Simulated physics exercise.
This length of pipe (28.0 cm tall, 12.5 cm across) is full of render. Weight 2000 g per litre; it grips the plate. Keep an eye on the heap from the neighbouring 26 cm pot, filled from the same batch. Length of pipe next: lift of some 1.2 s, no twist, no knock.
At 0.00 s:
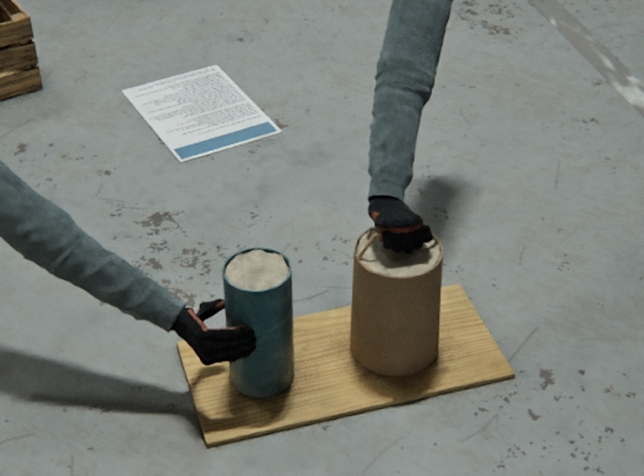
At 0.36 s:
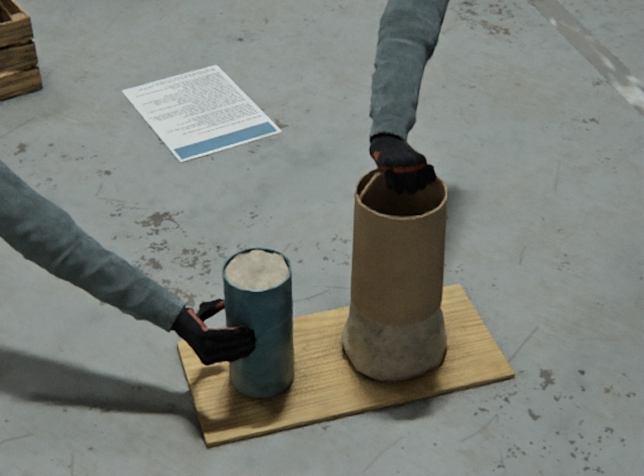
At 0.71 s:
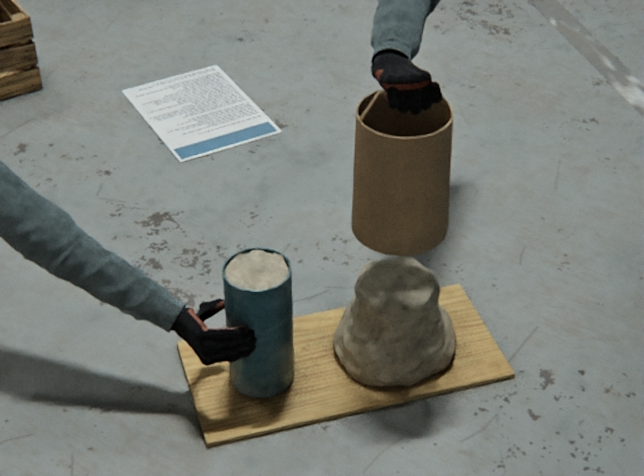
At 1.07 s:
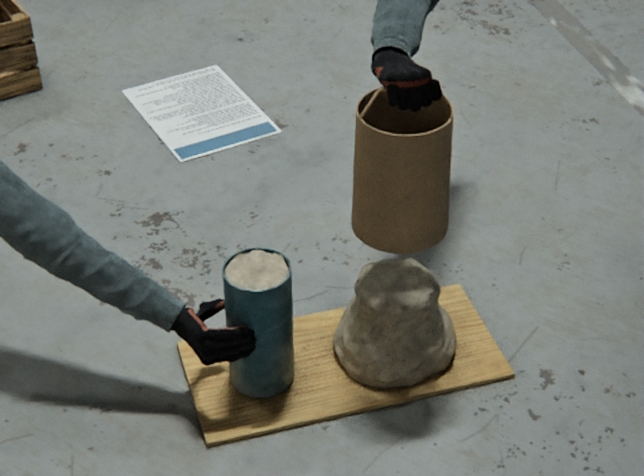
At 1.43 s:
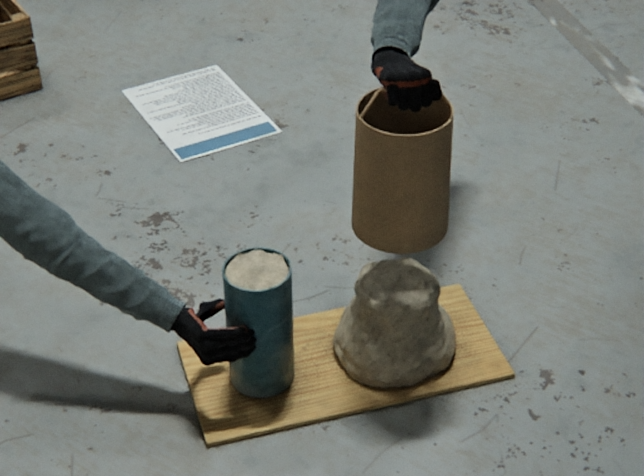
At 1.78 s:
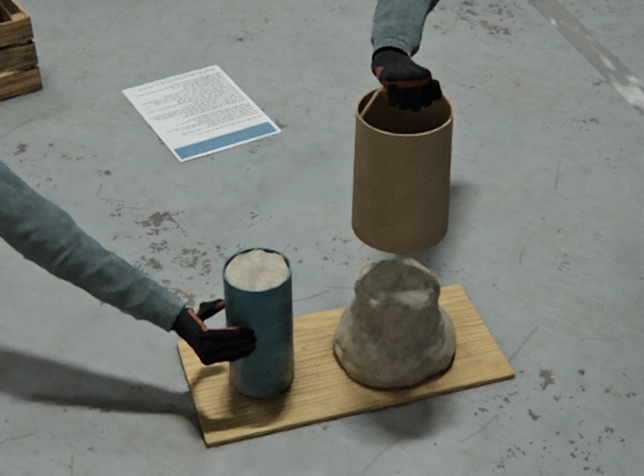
We see two filled cylinders on a wooden board as a gloved hand lifts the brown one upward, leaving a grey mound that slumps and widens, while another gloved hand stays beside the blue cylinder, which does not move.
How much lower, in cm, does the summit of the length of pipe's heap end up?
I would say about 9 cm.
After 2.1 s, the length of pipe is up 7.1 cm; the render has come down 0.7 cm to 27 cm and is 13 cm wide.
After 2.4 s, the length of pipe is up 18 cm; the render has come down 7.7 cm to 20 cm and is 19 cm wide.
After 2.7 s, the length of pipe is up 29 cm; the render has come down 8.6 cm to 19 cm and is 19 cm wide.
After 3.0 s, the length of pipe is clear; the render has come down 8.7 cm to 19 cm and is 20 cm wide.
After 3.9 s, at rest, the length of pipe is clear; the render has come down 8.9 cm to 19 cm and is 20 cm wide.
